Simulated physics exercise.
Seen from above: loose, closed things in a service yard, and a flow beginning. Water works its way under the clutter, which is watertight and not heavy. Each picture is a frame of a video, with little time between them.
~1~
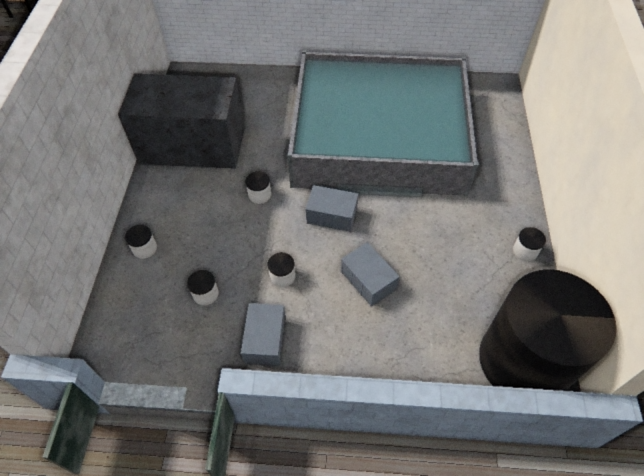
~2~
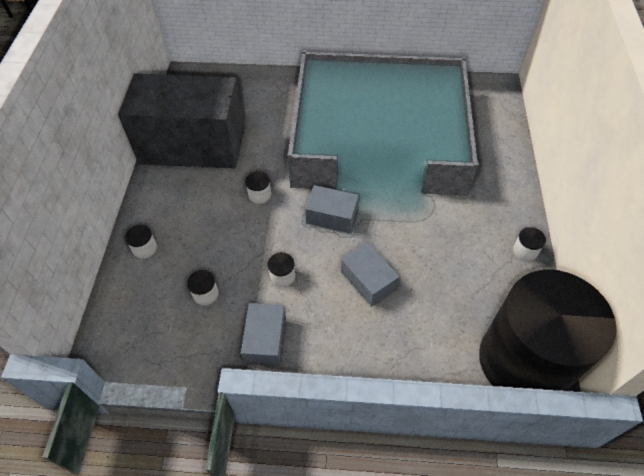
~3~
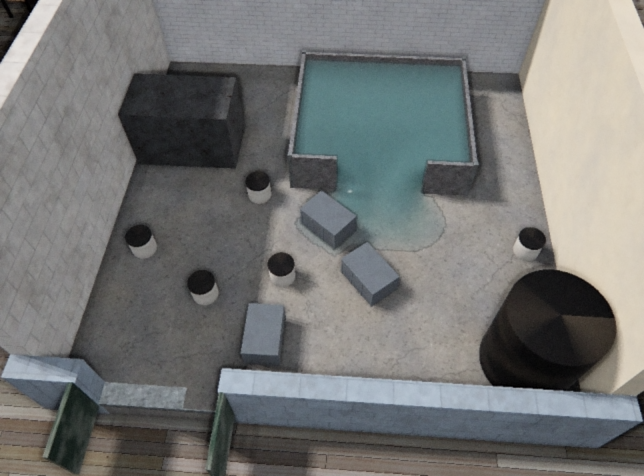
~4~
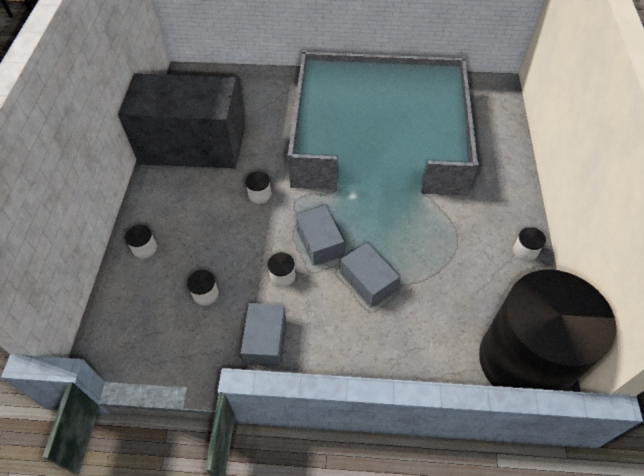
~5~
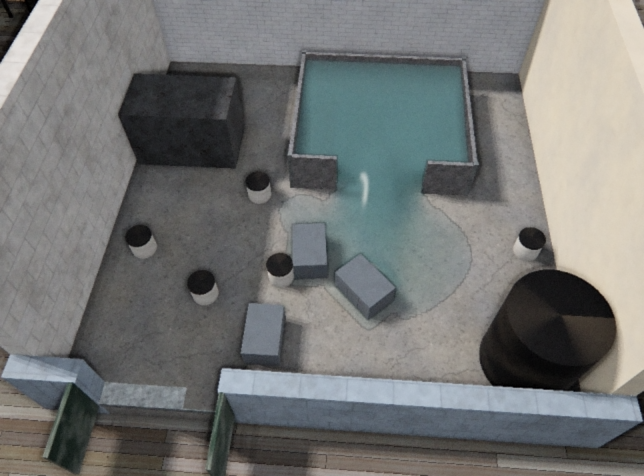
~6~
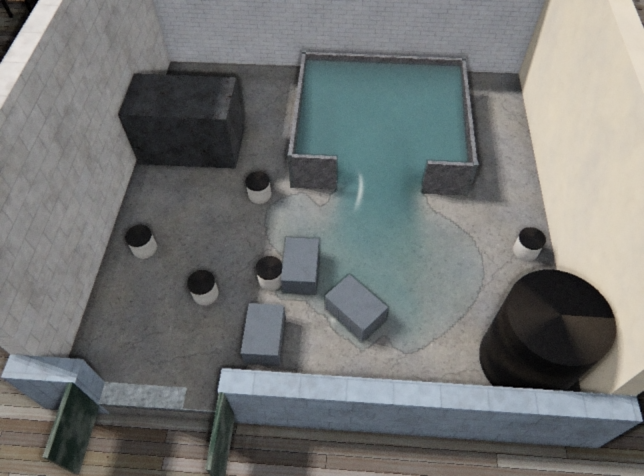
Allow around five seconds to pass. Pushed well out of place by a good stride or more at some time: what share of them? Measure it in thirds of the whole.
At minimum two thirds of the things get pushed well away.
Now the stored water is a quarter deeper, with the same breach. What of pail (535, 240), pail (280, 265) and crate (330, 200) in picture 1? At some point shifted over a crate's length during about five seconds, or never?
Taking them as listed, the first reached the mark, the second reached the mark and the third reached the mark.
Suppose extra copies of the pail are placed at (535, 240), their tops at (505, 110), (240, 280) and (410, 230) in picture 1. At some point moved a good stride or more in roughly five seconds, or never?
Here's how it goes: Never gets far, sent far off, and lastly sent far off.
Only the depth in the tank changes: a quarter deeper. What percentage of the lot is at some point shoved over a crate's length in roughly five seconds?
I'd say close to 90 per cent of the things.
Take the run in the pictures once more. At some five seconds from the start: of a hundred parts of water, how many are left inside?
94 %.
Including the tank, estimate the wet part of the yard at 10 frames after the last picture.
About 55 per cent.
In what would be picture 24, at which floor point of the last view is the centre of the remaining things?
Mean position: About (196, 280).
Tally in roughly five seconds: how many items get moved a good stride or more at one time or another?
I count 7 of them.
A moment on, 2 of 8 are well off their spots; 0 afloat.
Next, 5 of 8 are well off their spots; 4 afloat.
Later, 5 of 8 are well off their spots; 4 afloat.
In the end, 7 of 8 are well off their spots, and 7 have been at some point; 4 afloat.
